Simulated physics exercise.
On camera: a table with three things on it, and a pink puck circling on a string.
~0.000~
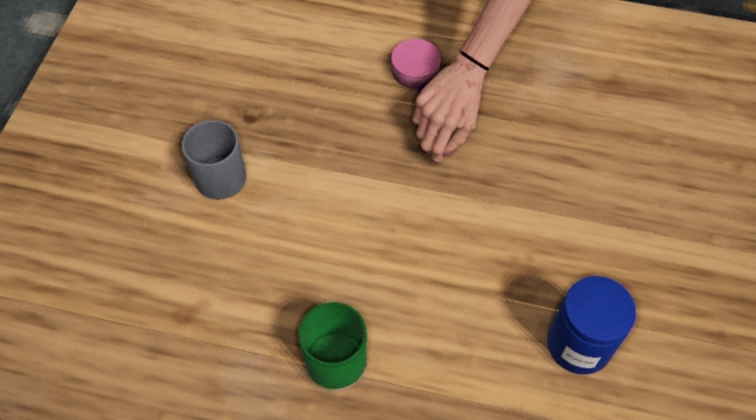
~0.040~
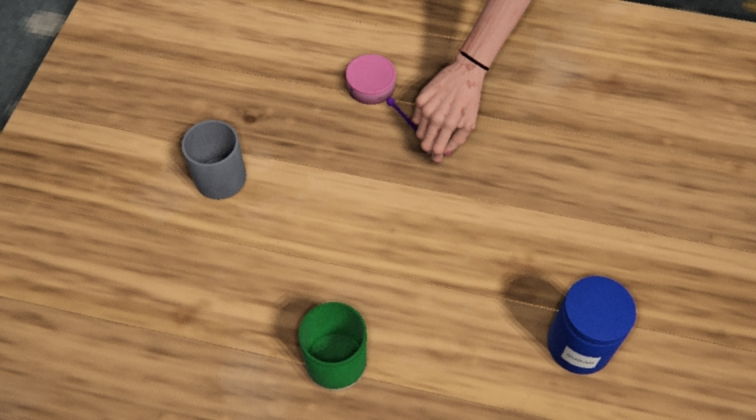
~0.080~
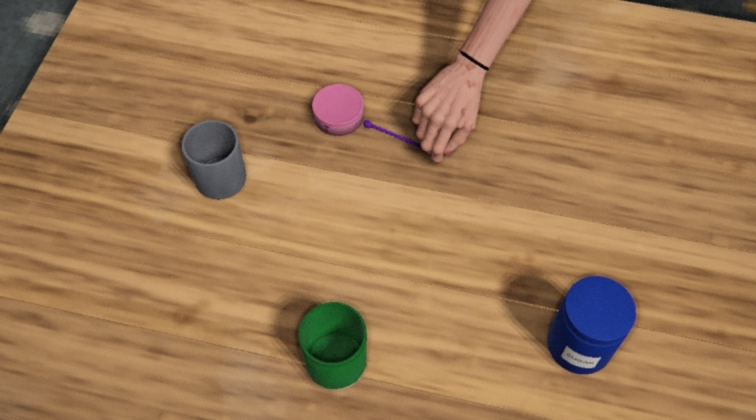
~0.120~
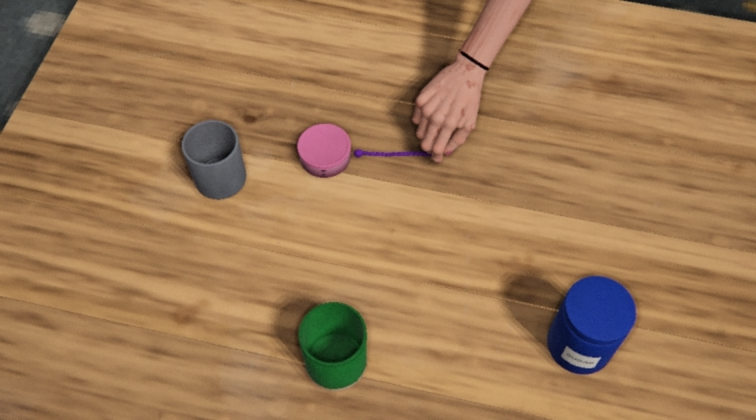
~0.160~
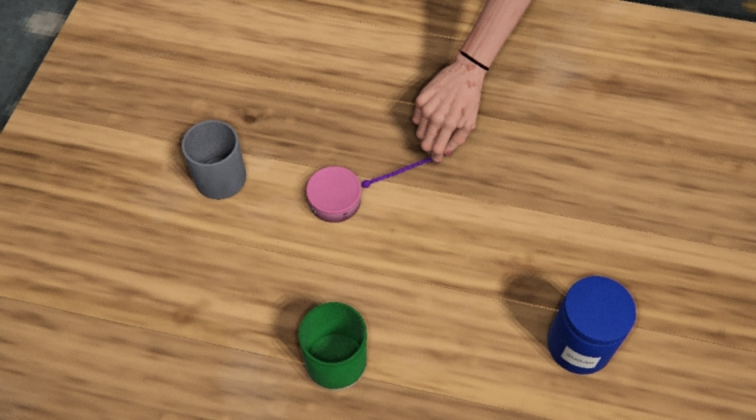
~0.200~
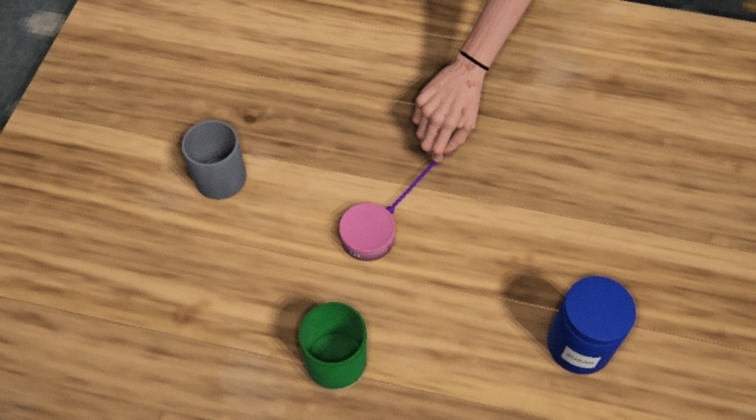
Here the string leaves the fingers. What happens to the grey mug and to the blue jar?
In the end the grey mug remains clear, the blue jar takes the knock.
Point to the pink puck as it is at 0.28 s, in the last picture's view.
Near (465, 282).
After 0.28 s, puck near (465, 282).
After 0.40 s, puck near (528, 311); blue jar pushed aside.
In the end, puck near (528, 311); blue jar pushed aside. The grey mug escapes it and the blue jar is struck.
